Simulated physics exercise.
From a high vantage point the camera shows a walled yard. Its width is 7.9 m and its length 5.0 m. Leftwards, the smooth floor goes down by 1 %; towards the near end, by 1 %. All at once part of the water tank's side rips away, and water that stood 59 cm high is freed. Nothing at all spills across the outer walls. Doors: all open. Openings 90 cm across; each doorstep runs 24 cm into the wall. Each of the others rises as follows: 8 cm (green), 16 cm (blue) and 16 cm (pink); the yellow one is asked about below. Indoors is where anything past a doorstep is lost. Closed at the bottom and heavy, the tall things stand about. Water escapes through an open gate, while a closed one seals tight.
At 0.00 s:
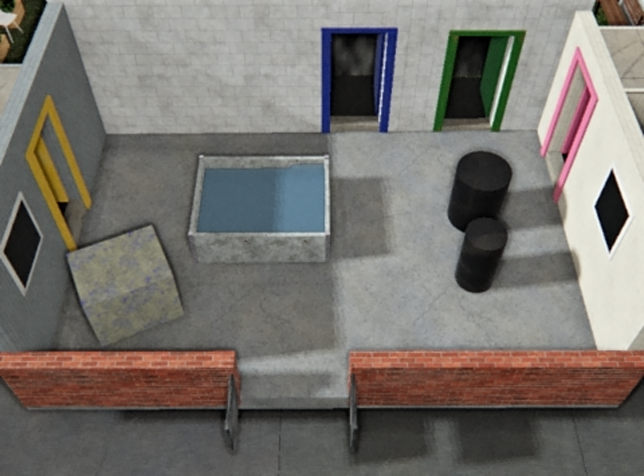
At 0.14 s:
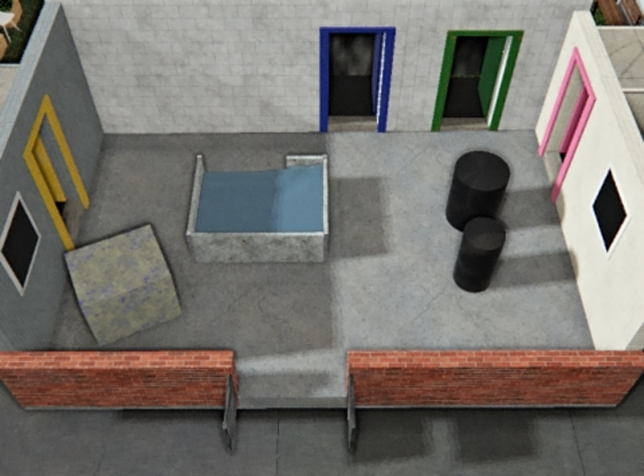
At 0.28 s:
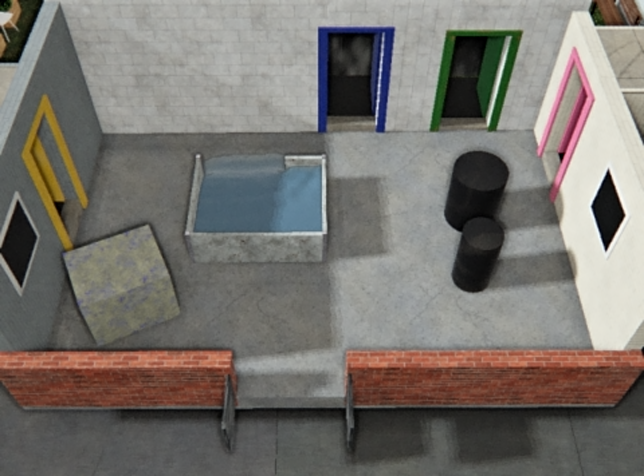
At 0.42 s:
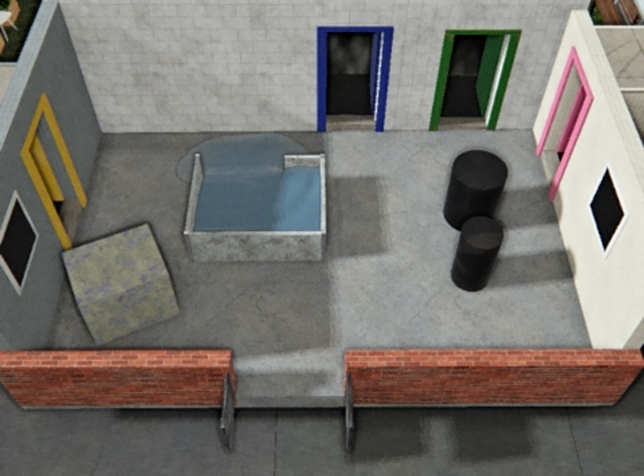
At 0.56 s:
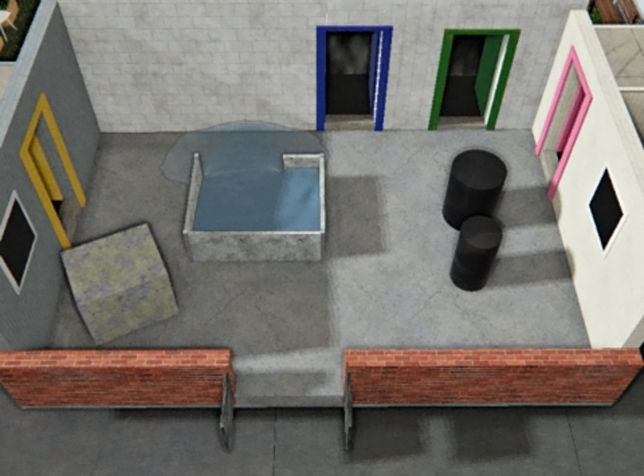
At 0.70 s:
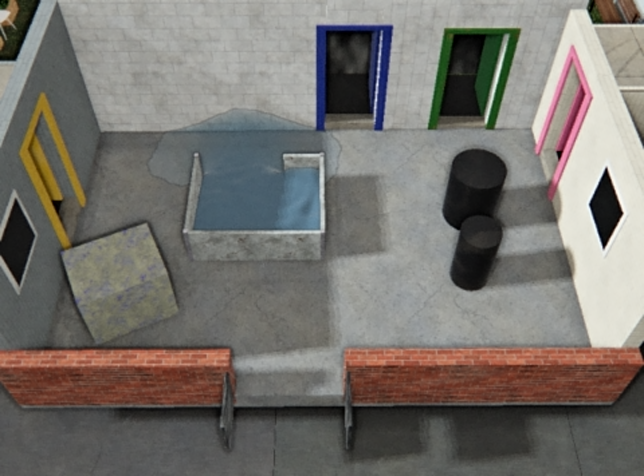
Water pouring through a gap in the far side of a raised tank, spreading in a thin sheet across the walled yard's grey floor.
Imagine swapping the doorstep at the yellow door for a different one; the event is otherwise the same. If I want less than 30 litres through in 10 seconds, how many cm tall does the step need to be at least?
You would need about 6.5 cm.
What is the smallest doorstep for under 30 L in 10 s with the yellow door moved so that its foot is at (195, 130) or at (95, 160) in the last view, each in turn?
Roughly 23 cm for the first and 22 cm for the second.
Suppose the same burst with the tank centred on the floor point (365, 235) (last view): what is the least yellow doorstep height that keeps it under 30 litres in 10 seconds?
Then it needs to be around 7.5 cm high.
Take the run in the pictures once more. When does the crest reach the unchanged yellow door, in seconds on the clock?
About 3.2 seconds.
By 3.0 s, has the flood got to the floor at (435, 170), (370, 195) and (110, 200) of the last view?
First wet through, second wet through, third wet through.
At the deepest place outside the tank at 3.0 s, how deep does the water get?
About 28 cm at most.
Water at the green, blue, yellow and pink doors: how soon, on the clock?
It gets to green after 2.0 s, blue after 0.9 s, yellow after 2.0 s and pink after 2.8 s.
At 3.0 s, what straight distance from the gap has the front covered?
Around 5.2 m out.
After 1.4 s water covers 10 % of the floor, deepest (41 cm) near (239, 135); it has not reached the yellow door.
After 3.0 s water covers 45 % of the floor, deepest (28 cm) near (109, 143); 10 cm at the yellow door, 0 litres in over its 24 cm doorstep.
After 10.0 s water covers 95 % of the floor, deepest (11 cm) near (37, 382); 8 cm at the yellow door, 0 litres in over its 24 cm doorstep.
At the yellow door as built, the water arrived by 2.1 s and peaked near 11 cm at 3.2 s.
Run again over the same 10 s with other heights there, 52 litres in over 5 cm, 22 litres over 7 cm. The limit of 30 litres is kept from about 6.5 cm up.
